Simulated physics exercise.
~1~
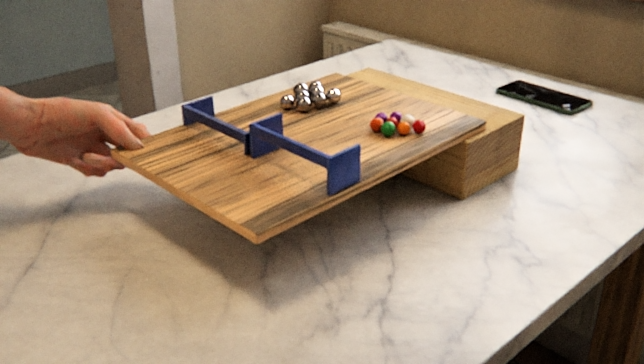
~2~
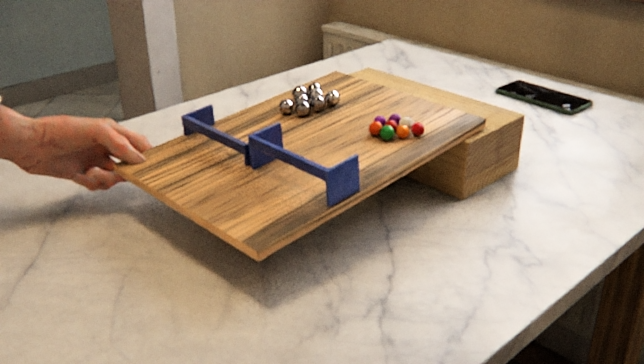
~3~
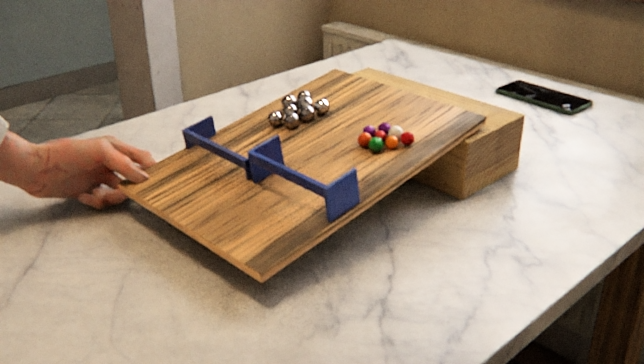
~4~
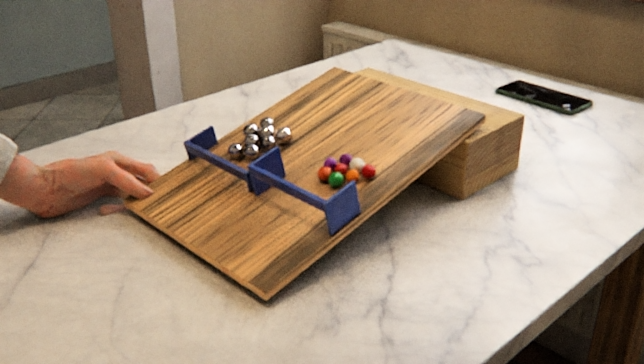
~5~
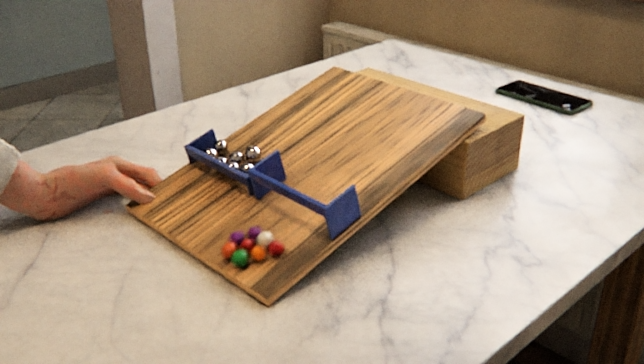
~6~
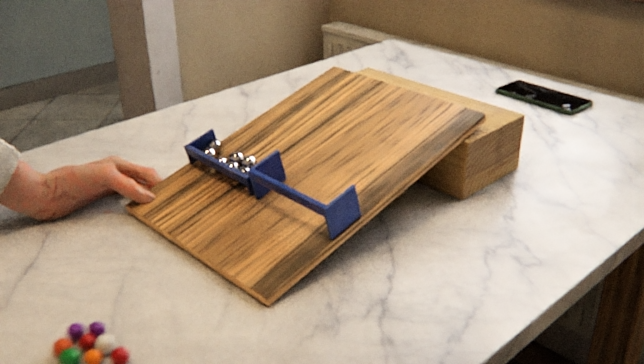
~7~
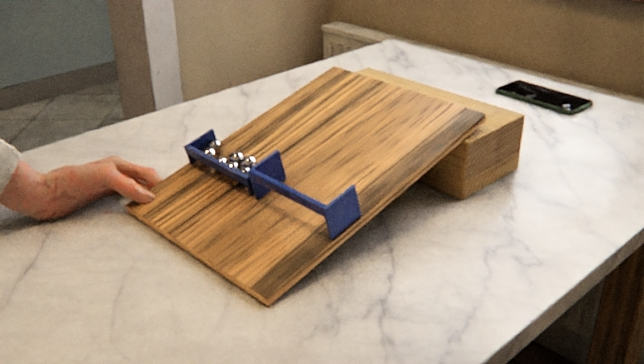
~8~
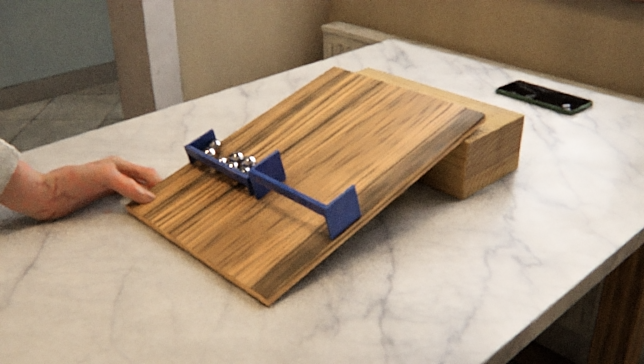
The clip shows a hand lowering one end of a wooden board propped on a block, sending two groups of balls rolling down; the colourful ones pass the front blue barrier and roll off out of view, while the silver ones stay gathered behind the back barrier.
